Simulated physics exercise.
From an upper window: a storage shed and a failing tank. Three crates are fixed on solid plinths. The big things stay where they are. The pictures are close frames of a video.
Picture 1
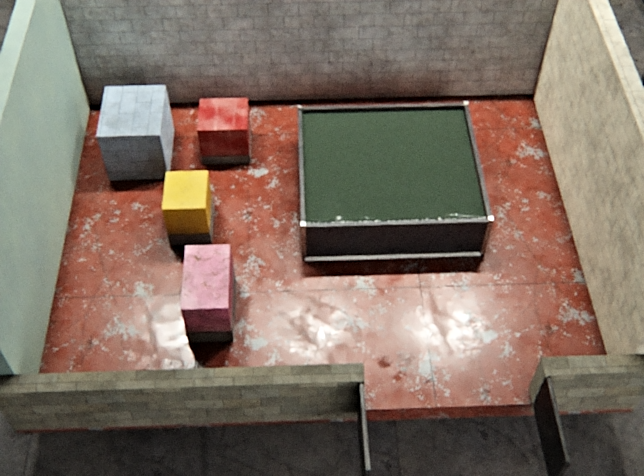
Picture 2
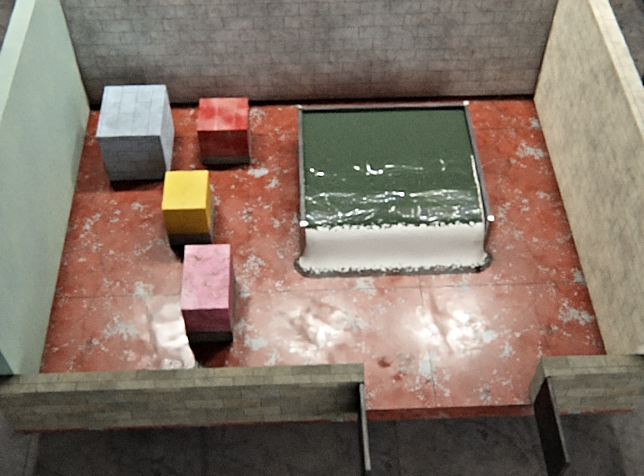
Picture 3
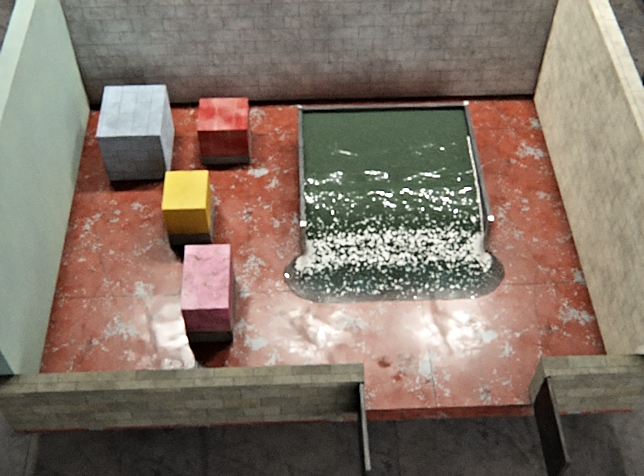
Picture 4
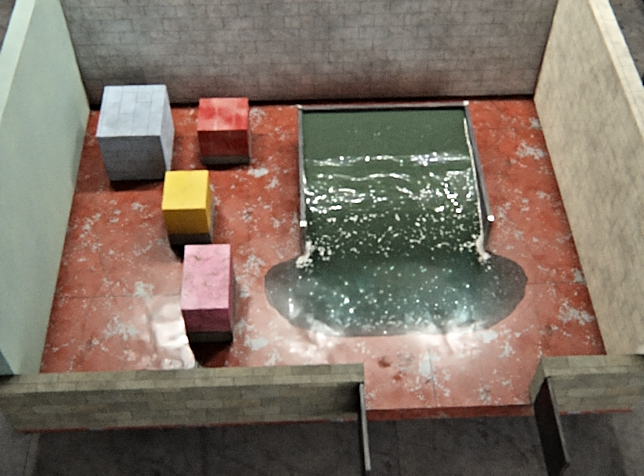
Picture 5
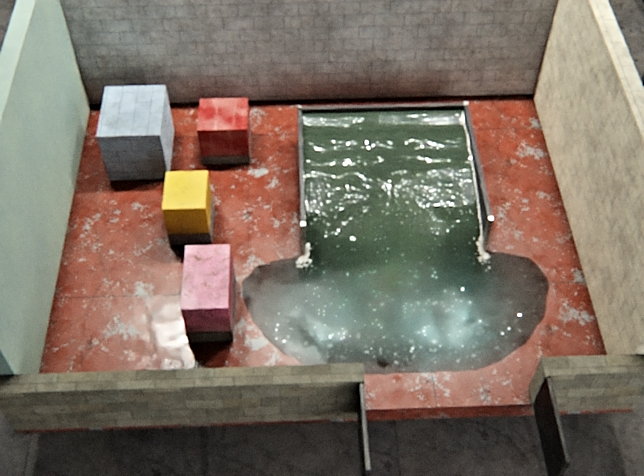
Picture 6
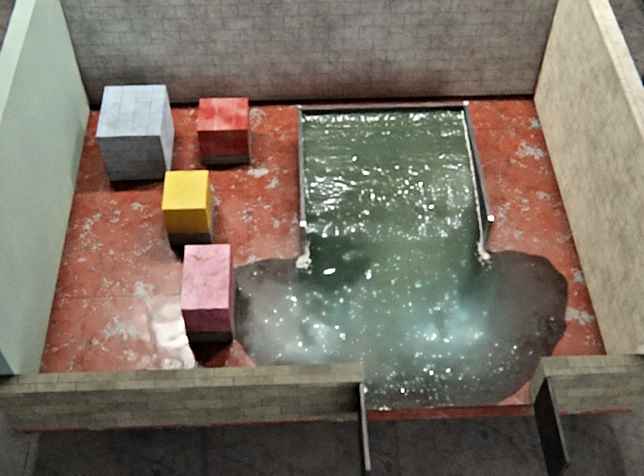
Green water pours from the tank's open front and spreads across the red floor.
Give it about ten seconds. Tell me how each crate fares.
The yellow crate keeps dry; the red crate keeps dry; the pink crate keeps dry.
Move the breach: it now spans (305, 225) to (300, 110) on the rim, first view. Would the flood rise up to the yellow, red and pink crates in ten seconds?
One by one: Yellow ends up wet; red gets wet; pink is wetted.
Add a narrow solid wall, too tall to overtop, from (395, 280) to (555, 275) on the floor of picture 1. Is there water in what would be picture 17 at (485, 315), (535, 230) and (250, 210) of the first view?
In turn: Dry, wet, clear.
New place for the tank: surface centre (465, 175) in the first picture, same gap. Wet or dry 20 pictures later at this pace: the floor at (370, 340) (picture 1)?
Answer: Wet.
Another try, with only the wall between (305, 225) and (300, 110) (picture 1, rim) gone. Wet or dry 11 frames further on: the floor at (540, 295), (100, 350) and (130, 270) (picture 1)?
In that order: Free of water, wet, awash.
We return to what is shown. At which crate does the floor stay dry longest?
That is the red-painted one.
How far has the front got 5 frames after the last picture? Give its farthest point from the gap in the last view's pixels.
Close to (166, 398).
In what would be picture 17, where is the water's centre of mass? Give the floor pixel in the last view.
At about (380, 266).
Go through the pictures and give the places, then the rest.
The first frame shows the open tank at (389, 165) is whole and still.
In the second frame, water pours out at (395, 243) and has run to (299, 261).
In the third frame, water pours out at (394, 245) and has run to (290, 276).
In the fourth frame, the front is at (517, 294), out from the gap at (394, 246).
In the fifth frame, the front is at (268, 329), out from the gap at (394, 246).
In the sixth frame, water pours out at (394, 246) and has run to a hidden place.
A moment on, water covers 35 % of the floor; the yellow crate not reached, the red crate not reached, the pink crate water round its plinth.
Next, water covers 40 % of the floor; the yellow crate not reached, the red crate not reached, the pink crate water round its plinth.
Then, water covers 55 % of the floor; the yellow crate not reached, the red crate not reached, the pink crate water round its plinth.
Later, water covers 85 % of the floor; the yellow crate water round its plinth, the red crate water round its plinth, the pink crate water round its plinth.
In the end, water covers 100 % of the floor; the yellow crate stayed above the water, the red crate stayed above the water, the pink crate stayed above the water.
